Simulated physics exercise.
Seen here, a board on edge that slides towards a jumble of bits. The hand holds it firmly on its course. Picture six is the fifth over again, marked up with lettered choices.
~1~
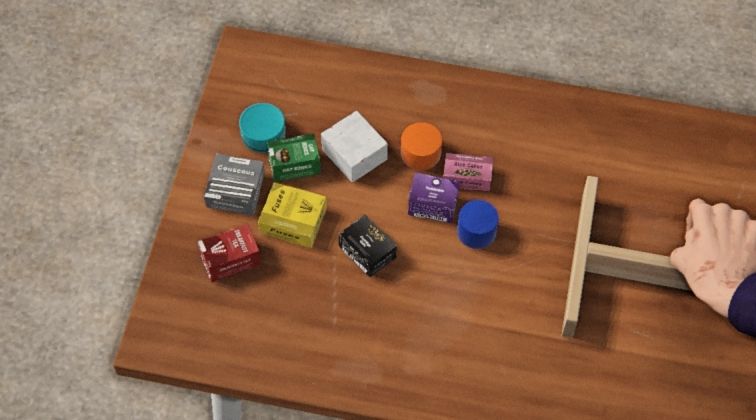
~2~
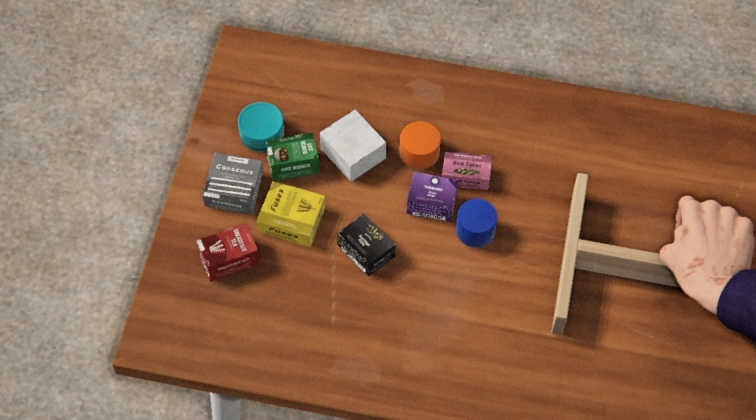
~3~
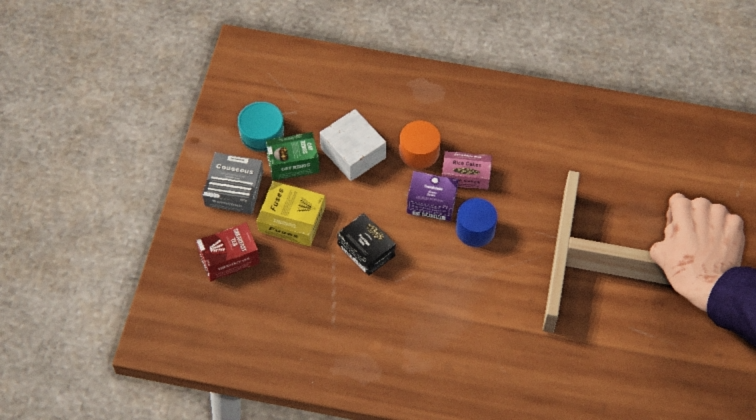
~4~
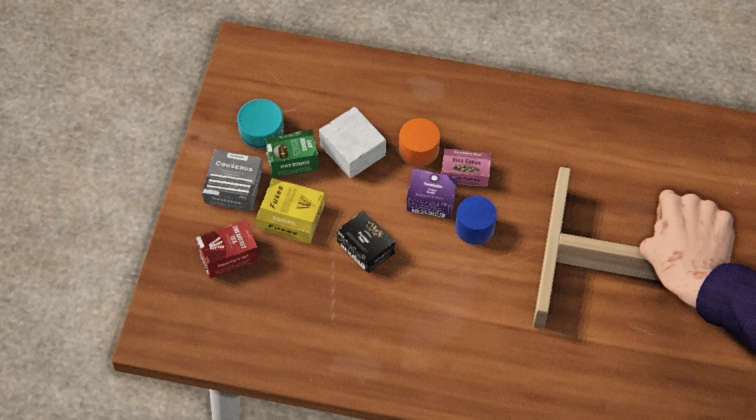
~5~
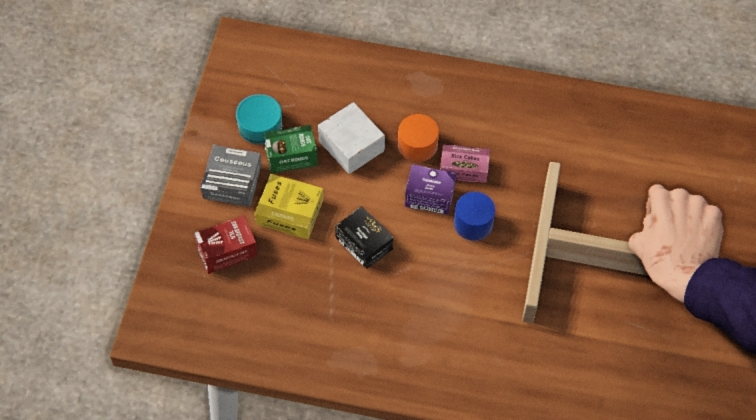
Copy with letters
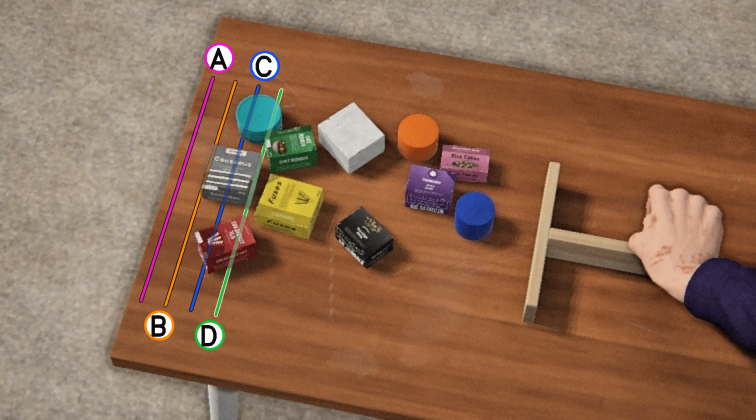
The clip shows a hand gripping a T-shaped wooden board on edge and sliding it slowly left across a wooden table, while a cluster of colourful boxes, round tubs and a white block sits apart from it, undisturbed.
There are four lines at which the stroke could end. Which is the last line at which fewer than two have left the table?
At D, and not beyond.
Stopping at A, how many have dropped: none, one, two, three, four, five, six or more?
In all, six or more.
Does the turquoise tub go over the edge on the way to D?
No.
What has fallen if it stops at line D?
The grey box.
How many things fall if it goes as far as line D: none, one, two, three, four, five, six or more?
In all, one.
On the marked copy, A at (179, 184); B at (202, 188); C at (226, 193); D at (250, 197).
With D. Early on, board (438, 212); orange pot (389, 124); pink packet (424, 149).
Further on, board (334, 193); grey box (218, 171); orange pot (366, 87).
At the end, board (253, 178); grey box over the edge; red packet (159, 243); one fallen.
As for the rest, A drops seven; B drops three; C drops three.
